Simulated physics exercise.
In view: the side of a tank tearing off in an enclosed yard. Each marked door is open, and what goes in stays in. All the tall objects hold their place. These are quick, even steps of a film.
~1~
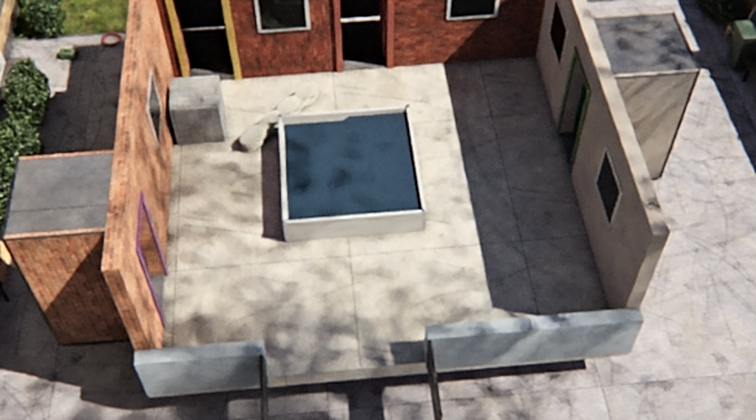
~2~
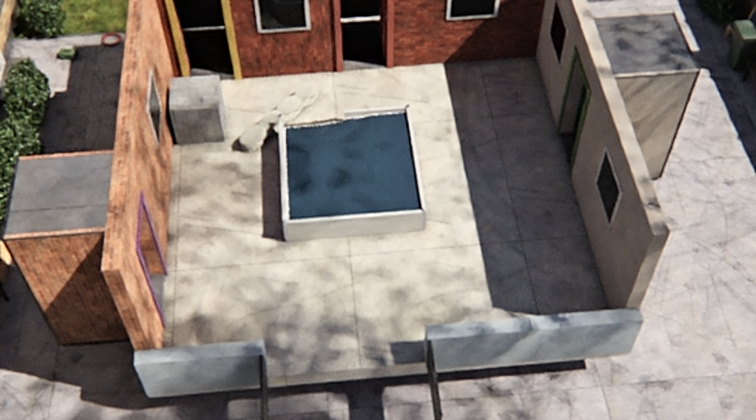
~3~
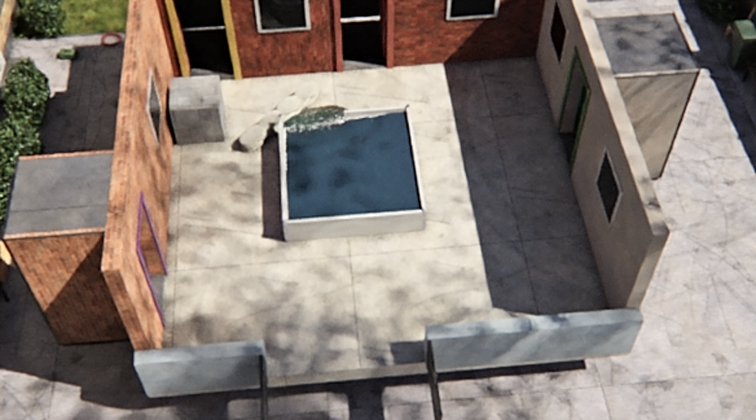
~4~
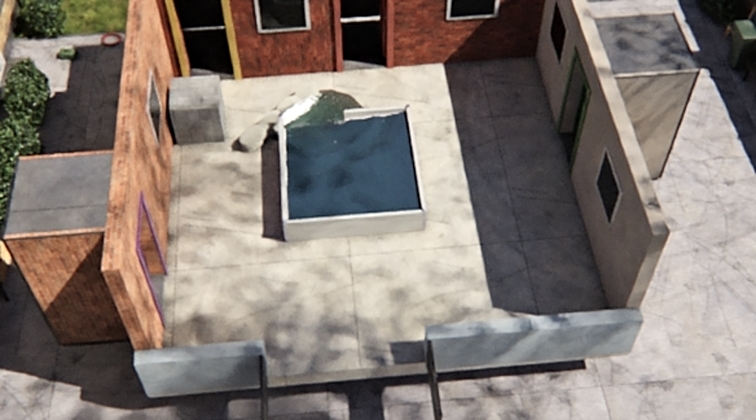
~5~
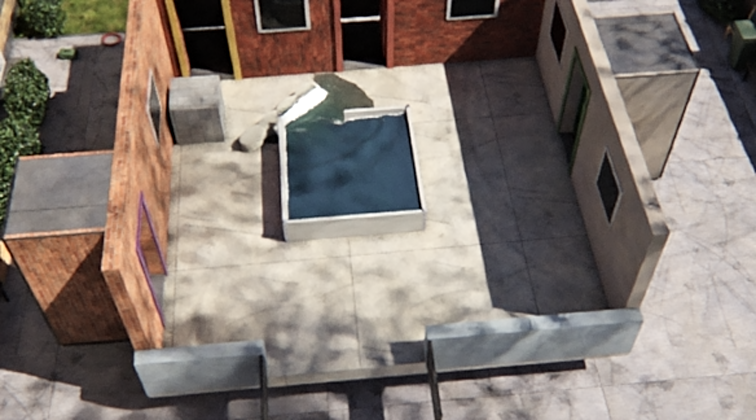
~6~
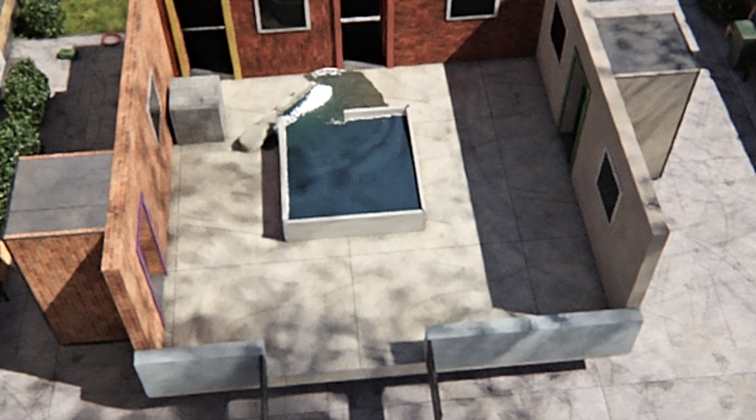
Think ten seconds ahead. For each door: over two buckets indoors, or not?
In the end: The red door takes more than that; the green door stays under that; the purple door stays under that; the yellow door stays under that.
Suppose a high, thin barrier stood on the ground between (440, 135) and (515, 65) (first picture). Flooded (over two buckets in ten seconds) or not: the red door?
Red is over.
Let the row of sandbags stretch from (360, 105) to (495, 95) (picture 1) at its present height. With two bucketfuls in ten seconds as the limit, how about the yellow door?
Yellow lets more in.
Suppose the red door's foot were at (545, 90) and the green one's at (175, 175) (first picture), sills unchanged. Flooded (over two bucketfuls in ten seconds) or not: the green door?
My reading: The green one keeps below it.
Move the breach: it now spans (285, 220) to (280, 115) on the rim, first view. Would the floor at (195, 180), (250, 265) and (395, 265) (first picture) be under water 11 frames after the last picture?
In that order: Wet, flooded, not flooded.
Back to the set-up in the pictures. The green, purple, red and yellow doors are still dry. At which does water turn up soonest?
I say the red door.
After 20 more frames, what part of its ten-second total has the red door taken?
I make it 50 per cent.
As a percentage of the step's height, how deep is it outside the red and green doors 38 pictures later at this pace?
About 240 and 70 per cent.
A moment on, water covers 10 % of the floor; the red door under two buckets in, the green door not reached, the purple door not reached, the yellow door not reached.
Next, water covers 25 % of the floor; the red door over two buckets in, the green door not reached, the purple door not reached, the yellow door not reached.
Then, water covers 35 % of the floor; the red door far over two buckets in, the green door not reached, the purple door wet at the sill, nothing in, the yellow door wet at the sill, nothing in.
Later, water covers 60 % of the floor; the red door far over two buckets in, the green door wet at the sill, nothing in, the purple door wet at the sill, nothing in, the yellow door wet at the sill, nothing in.
In the end, water covers 85 % of the floor; the red door far over two buckets in, the green door wet at the sill, nothing in, the purple door wet at the sill, nothing in, the yellow door wet at the sill, nothing in.
